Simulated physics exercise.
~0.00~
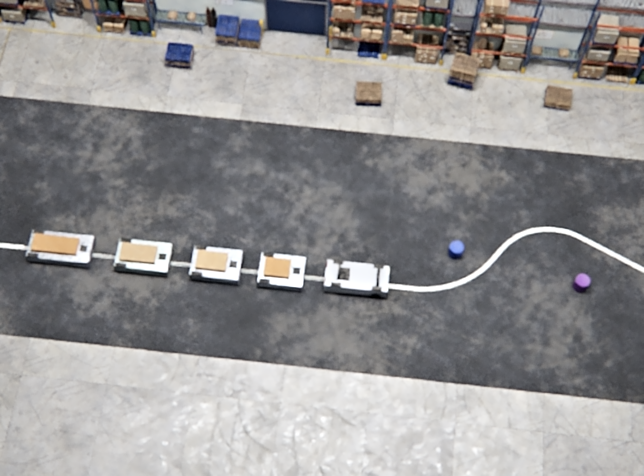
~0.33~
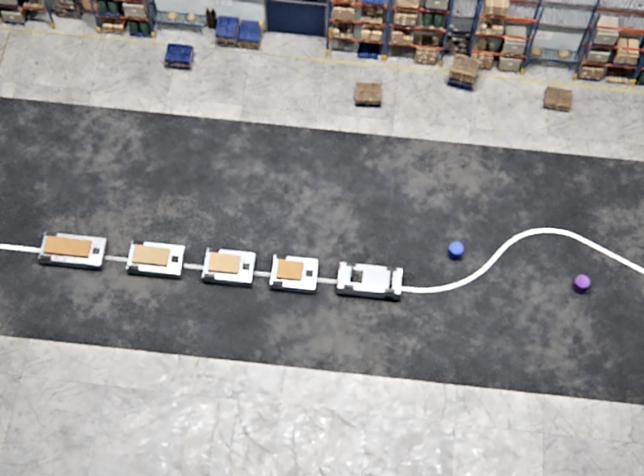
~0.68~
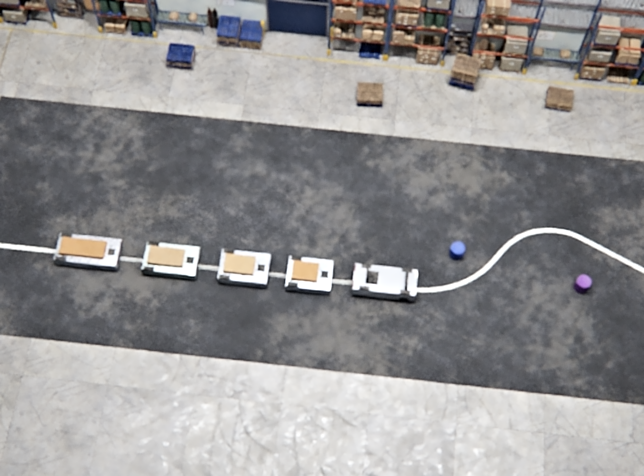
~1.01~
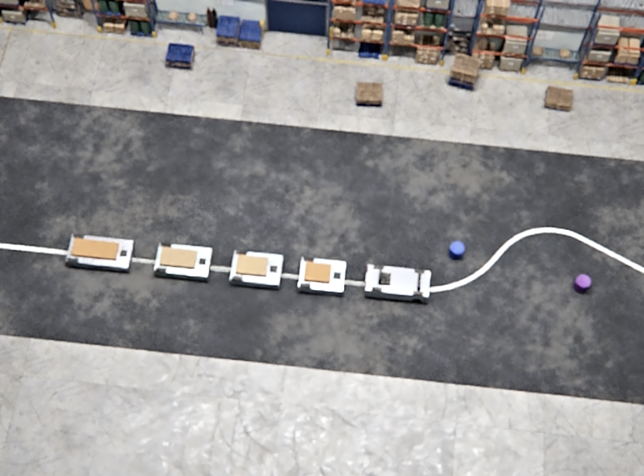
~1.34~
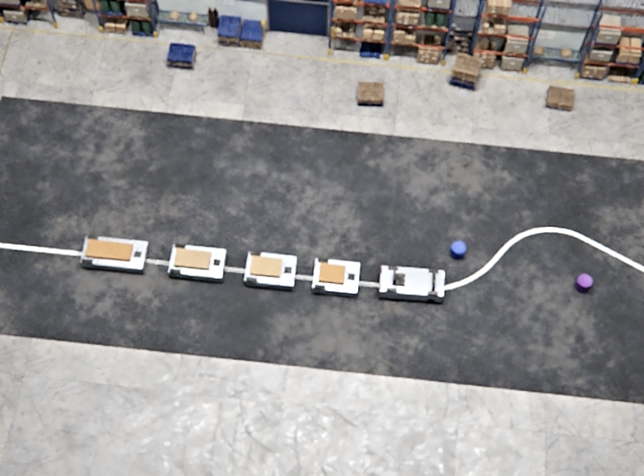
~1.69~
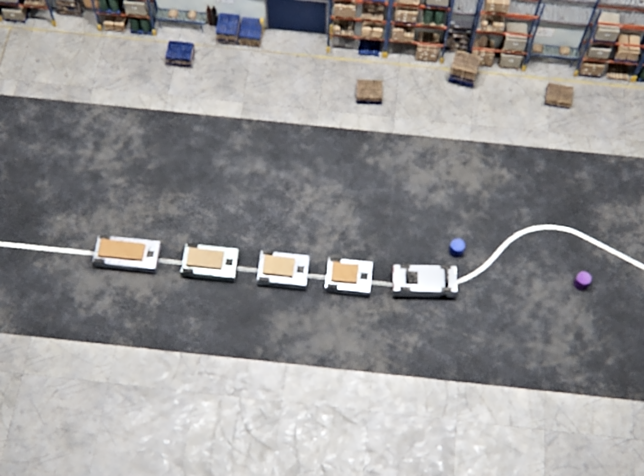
We see a white battery tug pulling four loaded trailers slowly rightward along a painted line on a dark roadway, moving nearly straight, then beginning to angle slightly upward where the line curves beneath a blue drum, with a purple drum farther right.
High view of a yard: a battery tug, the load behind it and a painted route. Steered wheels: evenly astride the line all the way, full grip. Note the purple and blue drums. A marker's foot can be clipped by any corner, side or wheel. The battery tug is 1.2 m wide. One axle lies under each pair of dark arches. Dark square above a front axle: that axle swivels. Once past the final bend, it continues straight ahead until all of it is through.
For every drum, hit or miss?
Purple miss, blue hit.
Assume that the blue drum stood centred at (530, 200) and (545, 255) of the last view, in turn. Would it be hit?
Spot one: No contact; spot two: Contact.
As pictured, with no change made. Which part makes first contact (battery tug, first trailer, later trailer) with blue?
For blue, it is the front trailer.
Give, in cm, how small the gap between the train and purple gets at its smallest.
Spare for purple: 15.
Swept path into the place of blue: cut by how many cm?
About: Blue 45.
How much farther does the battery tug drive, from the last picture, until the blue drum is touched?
4.5 m.
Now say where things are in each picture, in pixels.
Nose (385, 279); last axle (36, 243); still straight; purple (581, 283), blue (456, 250); 4 trailers, in the first frame.
Nose (398, 281); last axle (48, 246); still straight, in the second frame.
Nose (413, 282); last axle (64, 247); still straight, in the third frame.
Nose (426, 283); last axle (76, 248); still straight, in the fourth frame.
Nose (440, 283); last axle (90, 249); turned 2°, in the fifth frame.
Nose (453, 279); last axle (102, 249); turned 5°; purple (582, 281), blue (457, 248), in the sixth frame.
Then, 4.3 s in, the last axle is at (198, 259) of the last picture, on the line; the first trailer has hit blue.
Then, 15.1 s in, the last axle is at (590, 257) of the last picture, 110 cm off the line; purple has been passed with 15 cm to spare.
Then, 18.0 s in, the last axle is out of the picture, 25 cm off the line; 1 of 2 struck in all.
